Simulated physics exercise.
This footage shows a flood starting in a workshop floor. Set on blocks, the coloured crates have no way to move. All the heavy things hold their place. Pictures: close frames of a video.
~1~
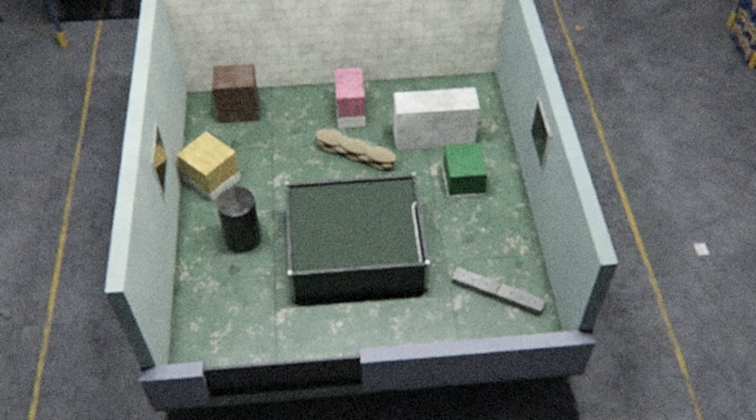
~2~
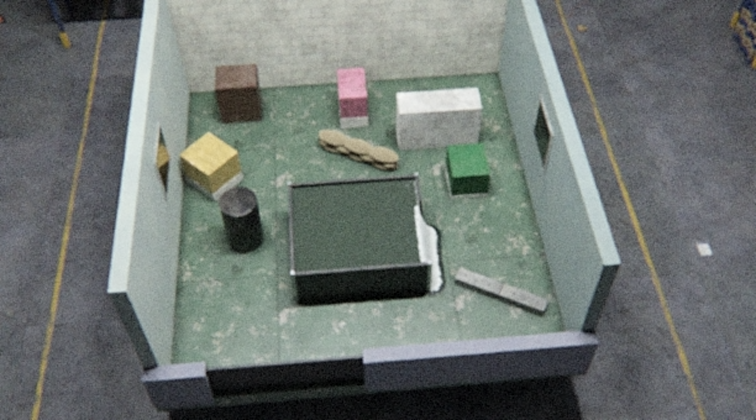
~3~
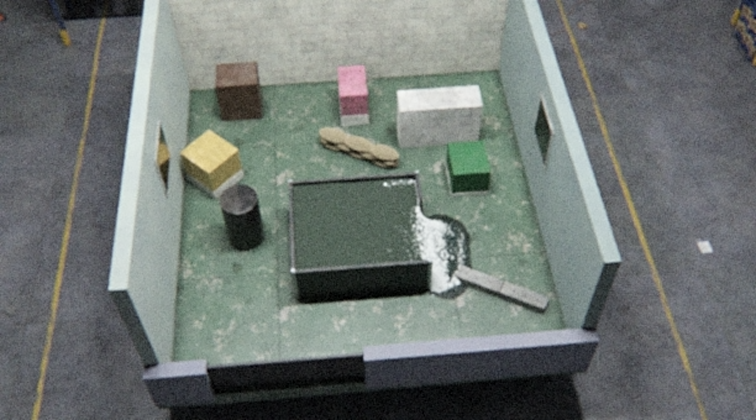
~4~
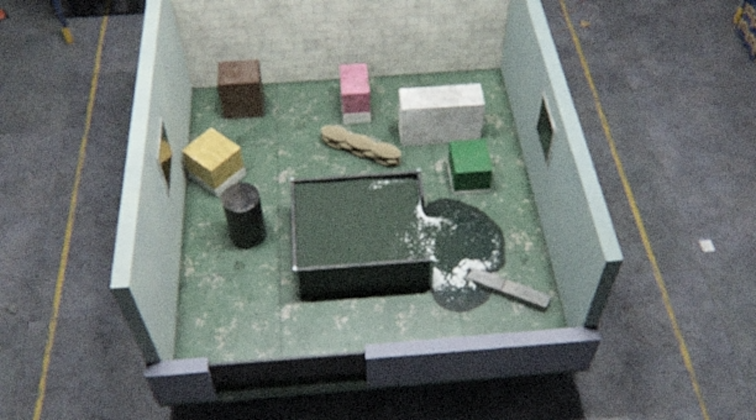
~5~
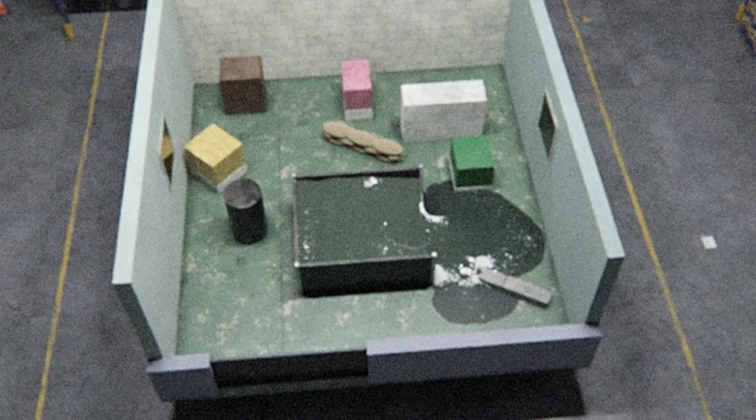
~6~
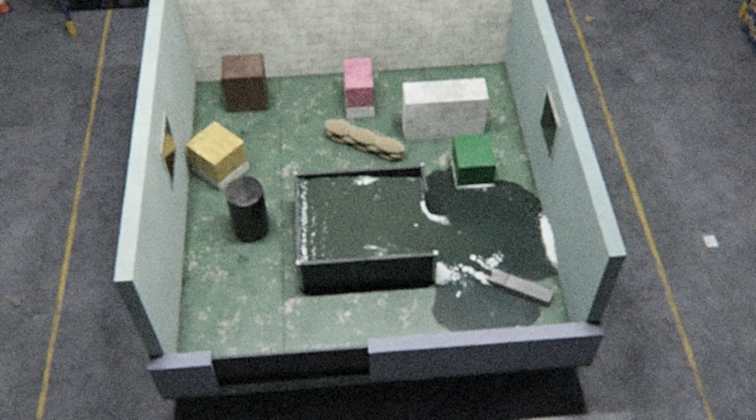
On a workshop floor walled like a small room, dark water poured from the right side of a black tank and spread rightward past a grey plank, while the coloured crates around it stayed put.
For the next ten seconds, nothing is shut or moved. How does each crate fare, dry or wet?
The pink crate comes out dry. The green crate comes out wet. The yellow crate comes out dry.
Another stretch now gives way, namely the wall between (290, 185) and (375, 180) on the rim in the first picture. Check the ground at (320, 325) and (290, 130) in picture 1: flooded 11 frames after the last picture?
Waterless, submerged.
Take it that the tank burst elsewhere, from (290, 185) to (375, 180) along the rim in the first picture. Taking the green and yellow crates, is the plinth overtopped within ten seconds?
The green crate is reached, the yellow crate is reached.
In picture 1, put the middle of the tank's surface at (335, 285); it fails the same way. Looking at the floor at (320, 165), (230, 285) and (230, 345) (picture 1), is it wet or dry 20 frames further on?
The first spot is not reached, the second not reached, and the third not reached.
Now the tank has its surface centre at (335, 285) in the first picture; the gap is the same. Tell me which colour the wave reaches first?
Answer: The green crate, before any other.
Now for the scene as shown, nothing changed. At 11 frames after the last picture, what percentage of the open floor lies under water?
That works out at 30 %.
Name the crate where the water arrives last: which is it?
Last of all: The yellow-painted one.
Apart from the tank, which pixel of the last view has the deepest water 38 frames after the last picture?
Estimated pixel: (508, 76).
A moment on, water covers 20 % of the floor; the pink crate not reached, the green crate water round its plinth, the yellow crate not reached.
Next, water covers 30 % of the floor; the pink crate not reached, the green crate water round its plinth, the yellow crate not reached.
Then, water covers 45 % of the floor; the pink crate not reached, the green crate water round its plinth, the yellow crate not reached.
Later, water covers 80 % of the floor; the pink crate water round its plinth, the green crate water round its plinth, the yellow crate not reached.
In the end, water covers 95 % of the floor; the pink crate stayed above the water, the green crate was topped, the yellow crate stayed above the water.
